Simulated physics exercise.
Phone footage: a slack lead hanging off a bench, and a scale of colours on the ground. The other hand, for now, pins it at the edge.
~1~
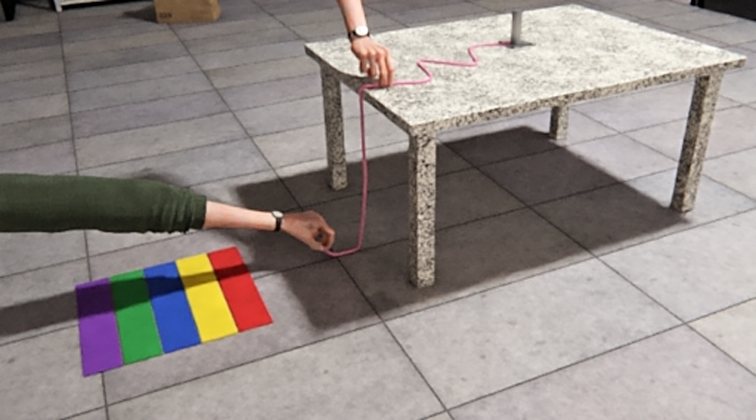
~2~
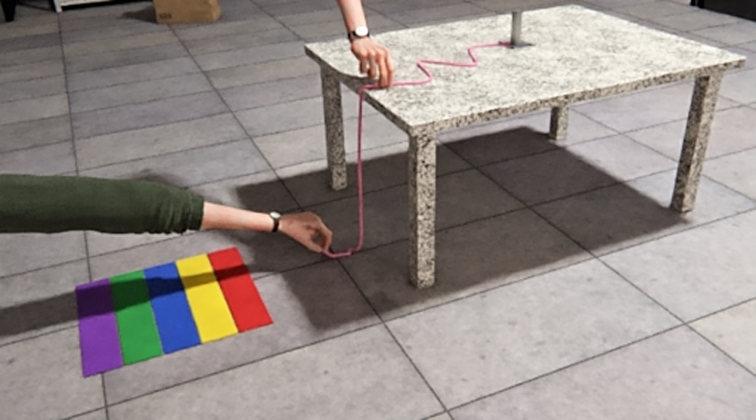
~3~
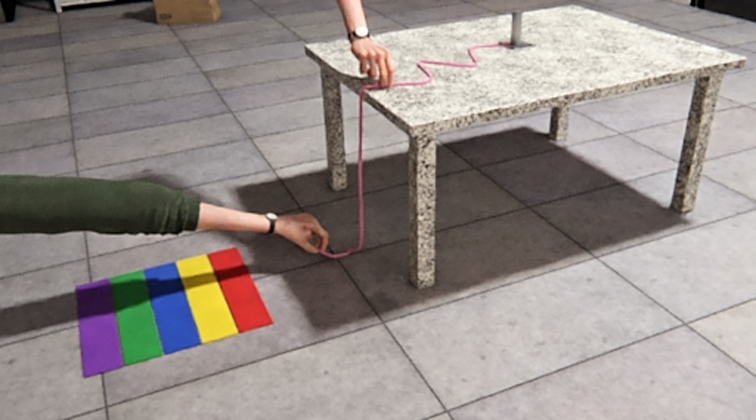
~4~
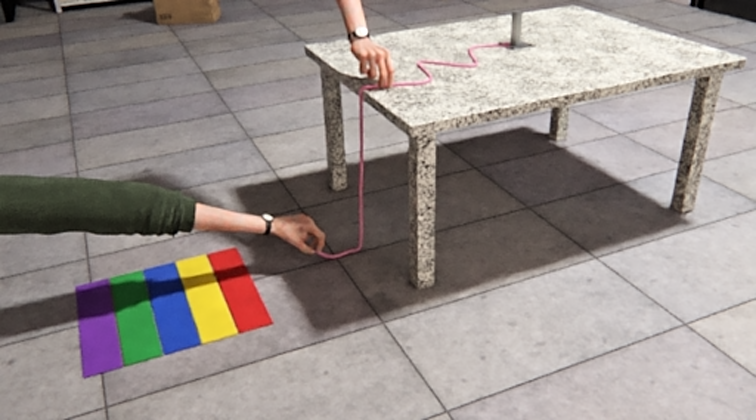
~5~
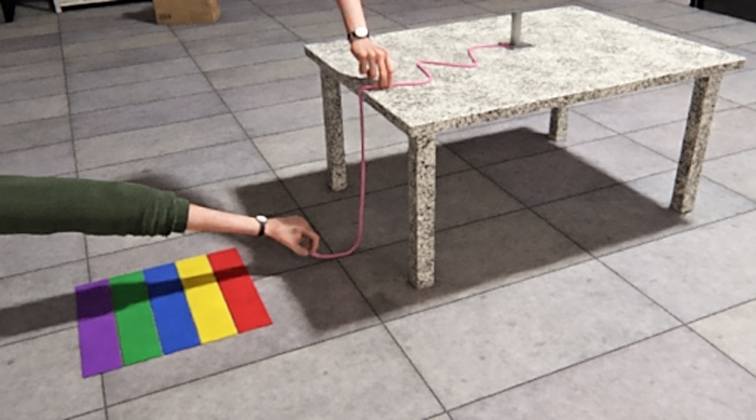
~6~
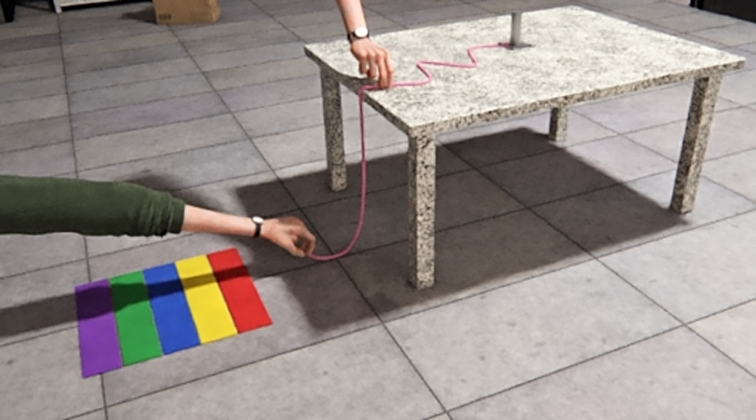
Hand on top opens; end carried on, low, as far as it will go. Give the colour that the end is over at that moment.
The end is over purple.
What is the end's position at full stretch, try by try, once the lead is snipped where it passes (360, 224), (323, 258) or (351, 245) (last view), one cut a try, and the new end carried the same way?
Near (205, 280), (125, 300) and (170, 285).
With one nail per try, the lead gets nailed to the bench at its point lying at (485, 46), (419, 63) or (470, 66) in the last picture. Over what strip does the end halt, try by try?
Try 1: Purple; try 2: Blue; try 3: Green.
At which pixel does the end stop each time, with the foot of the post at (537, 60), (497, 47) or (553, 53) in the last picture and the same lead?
Try by try: (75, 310), (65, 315) and (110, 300).
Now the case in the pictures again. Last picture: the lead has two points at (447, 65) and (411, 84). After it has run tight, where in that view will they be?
(411, 71) and (317, 115), approximately.
Soon after, end near (155, 291); over blue.
After that, end near (115, 302); over green.
At the stop, end near (90, 308); over purple. It gets as far as the purple strip.
